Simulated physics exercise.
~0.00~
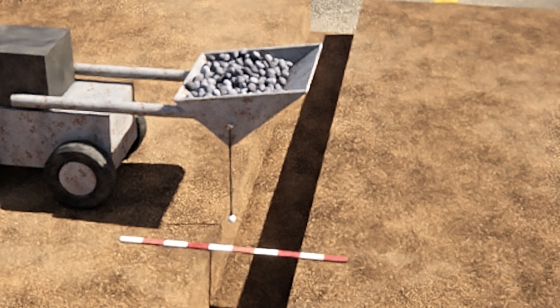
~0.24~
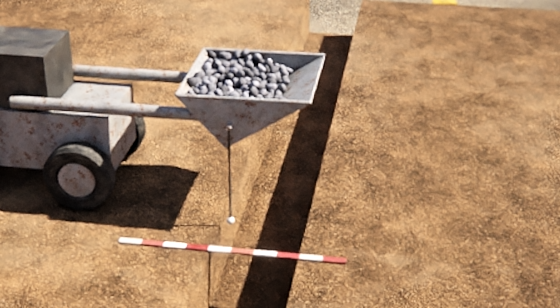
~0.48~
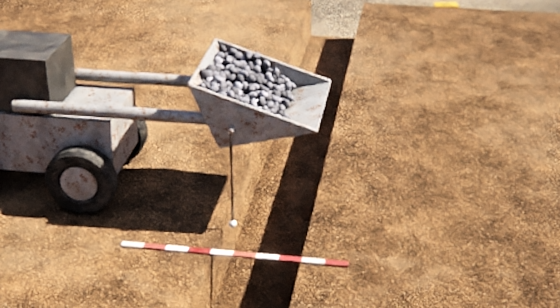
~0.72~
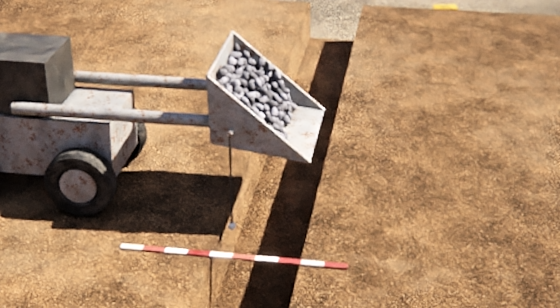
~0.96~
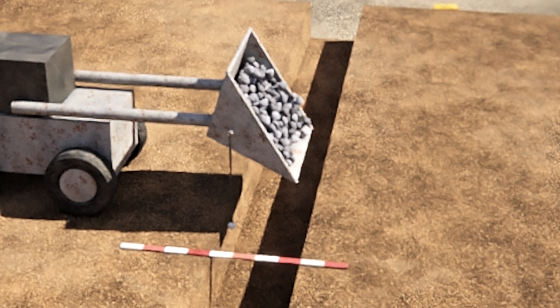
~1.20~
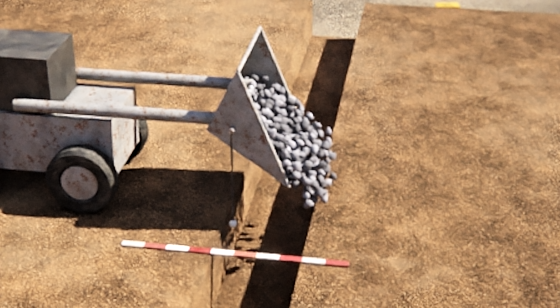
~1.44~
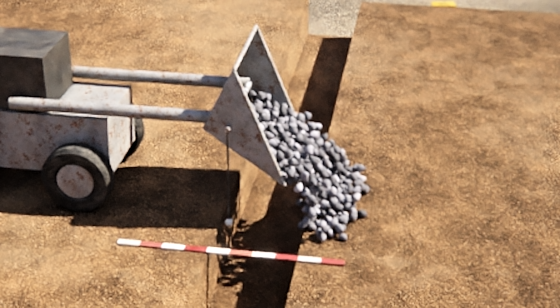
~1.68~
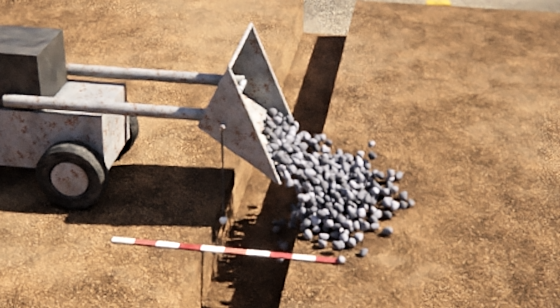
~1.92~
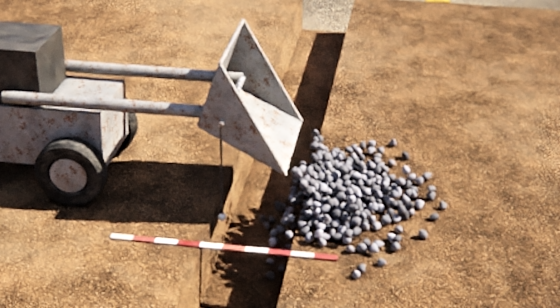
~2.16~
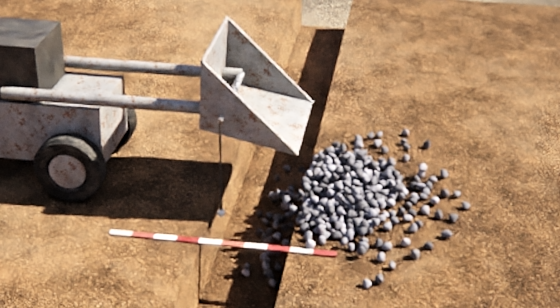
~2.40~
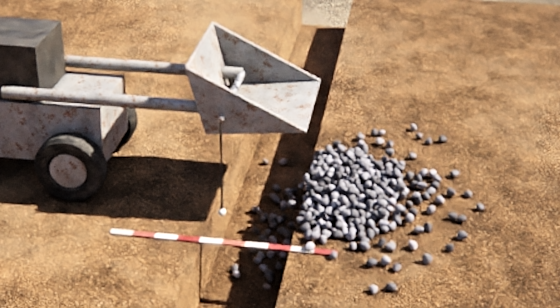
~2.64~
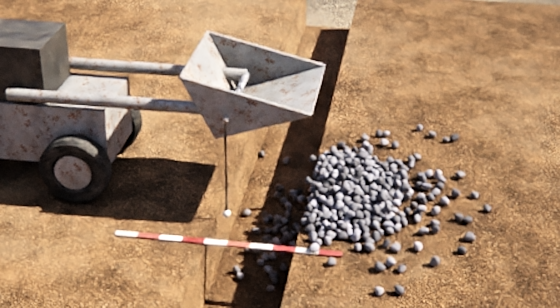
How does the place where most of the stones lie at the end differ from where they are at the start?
At the start the stones are all together in the loader's raised skip, but by the end most of them lie lower and farther right, in a scattered heap on the ground past the trench.
